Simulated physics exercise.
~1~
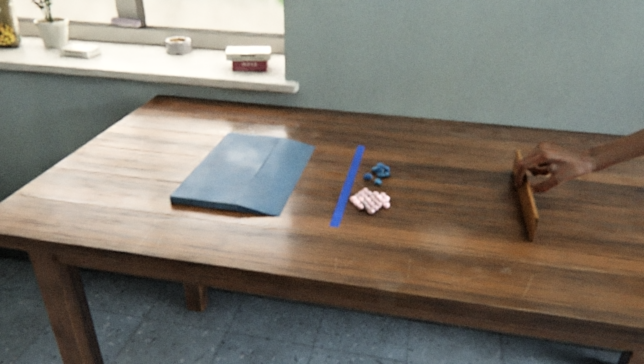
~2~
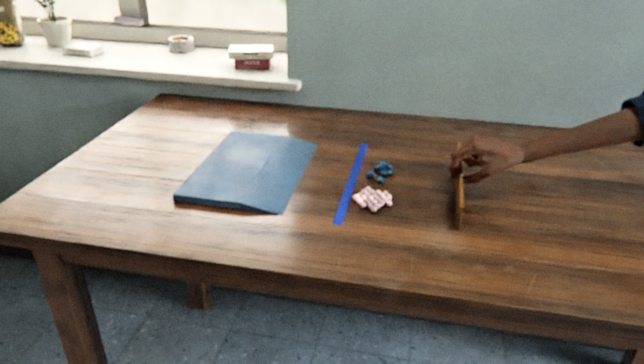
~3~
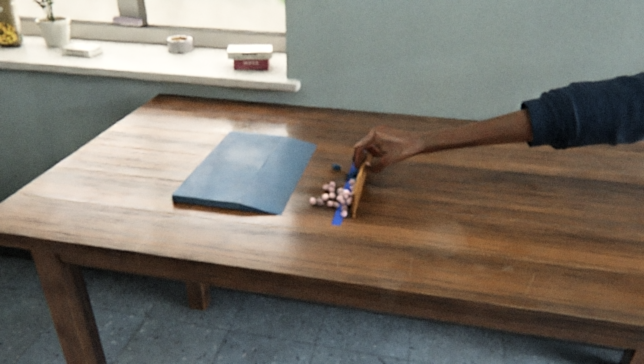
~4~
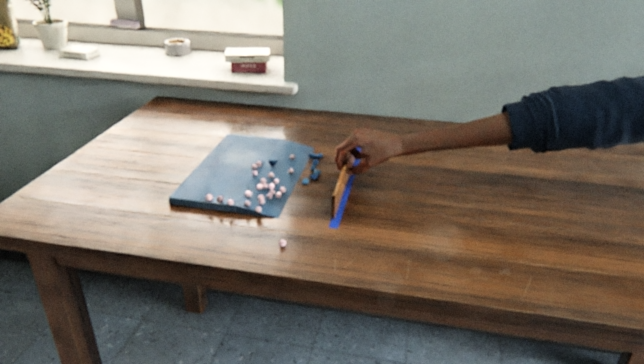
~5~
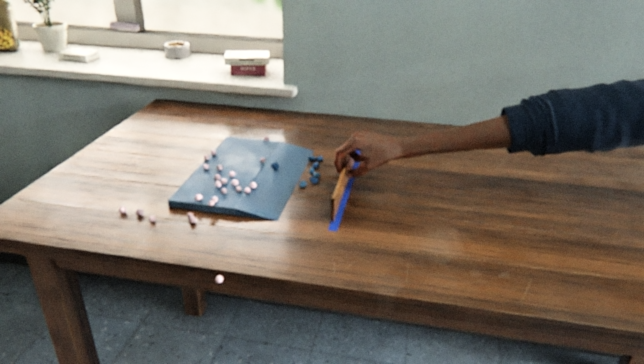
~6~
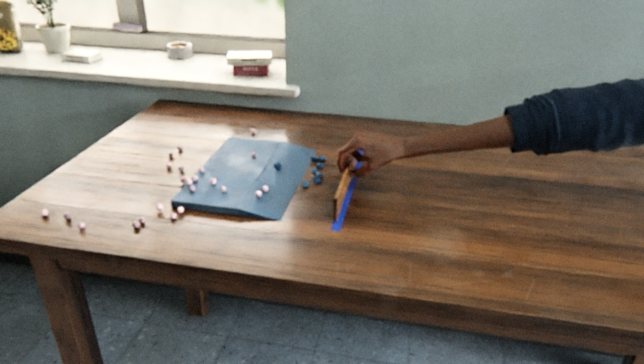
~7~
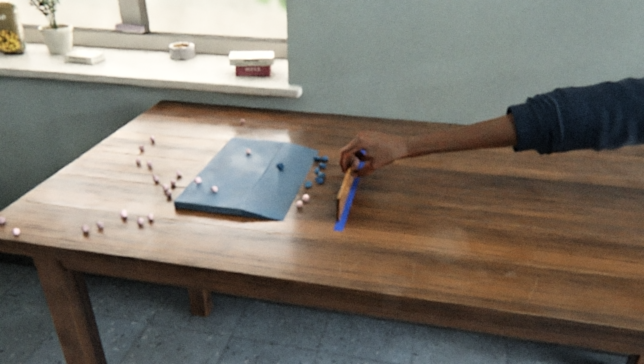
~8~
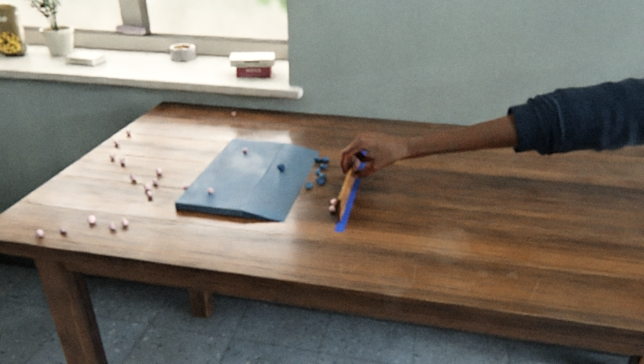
On a wooden table, a hand sweeping a wood strip left to blue tape, pink bits scattering past a slab, blue bits mostly stopping short.
